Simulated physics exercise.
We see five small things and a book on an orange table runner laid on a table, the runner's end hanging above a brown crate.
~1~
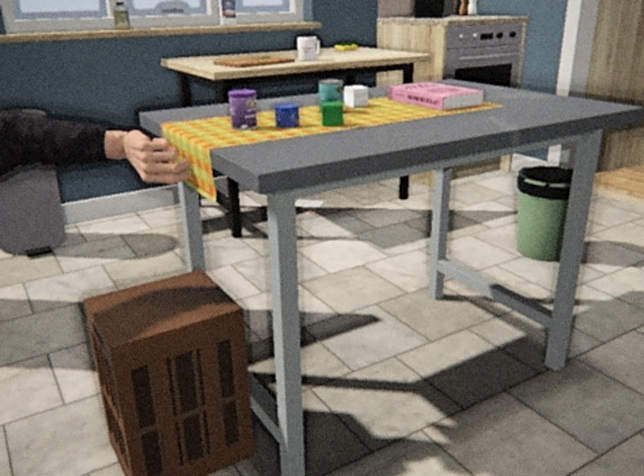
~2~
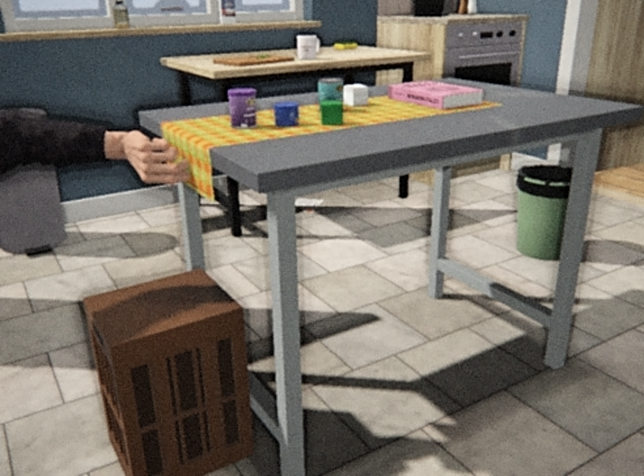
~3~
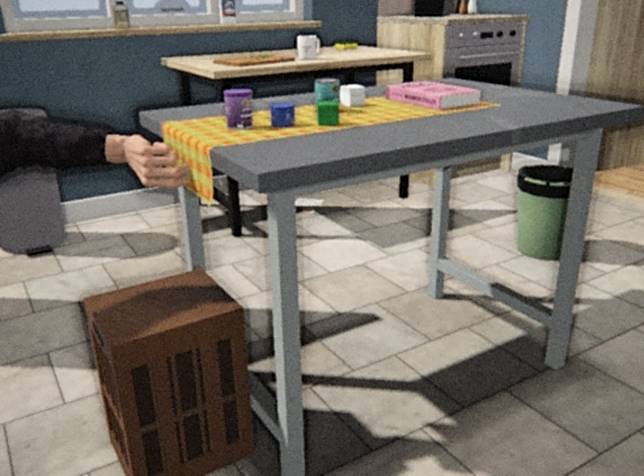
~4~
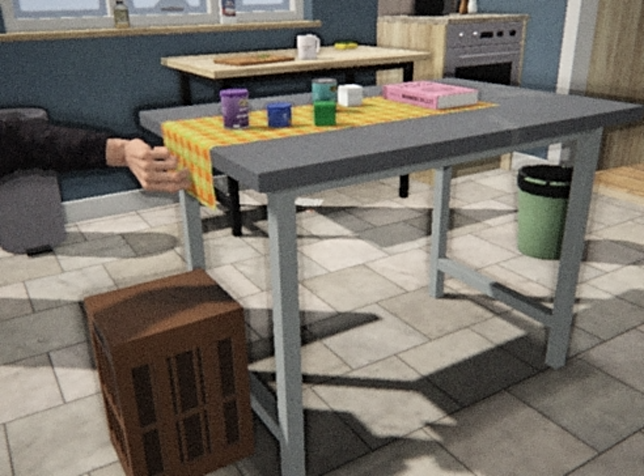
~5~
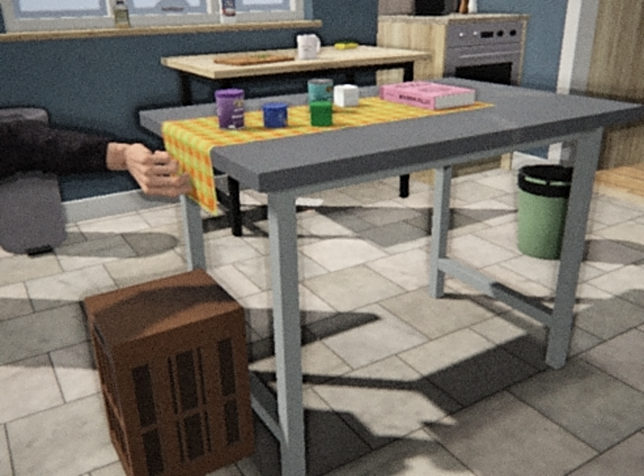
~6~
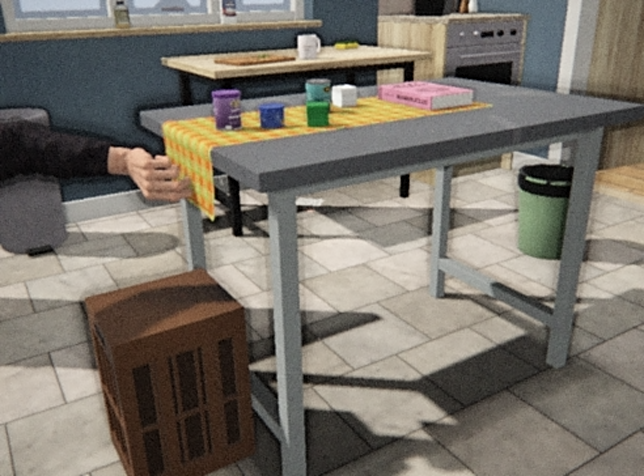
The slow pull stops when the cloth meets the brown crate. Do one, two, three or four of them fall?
It is two.
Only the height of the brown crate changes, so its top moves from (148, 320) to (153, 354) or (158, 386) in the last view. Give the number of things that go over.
3 and 4.
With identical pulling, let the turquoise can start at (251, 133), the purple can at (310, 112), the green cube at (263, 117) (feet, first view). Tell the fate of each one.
The turquoise can ends up off; the purple can stays put; the green cube ends up off.
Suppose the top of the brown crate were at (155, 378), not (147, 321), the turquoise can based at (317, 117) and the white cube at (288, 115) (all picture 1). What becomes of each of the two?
The turquoise can is lost, the white cube is lost.
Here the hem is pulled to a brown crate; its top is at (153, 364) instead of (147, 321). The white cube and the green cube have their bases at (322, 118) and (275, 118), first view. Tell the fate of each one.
White cube: Off. Green cube: Off.
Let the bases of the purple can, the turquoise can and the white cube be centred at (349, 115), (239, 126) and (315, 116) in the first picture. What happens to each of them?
Purple can: Still up. Turquoise can: Gone off. White cube: Still up.
Soon after, hem near (194, 256); purple can gone.
Then, hem on the crate; purple can and blue pot gone.
At rest, hem on the crate; purple can and blue pot gone. The answer is two.
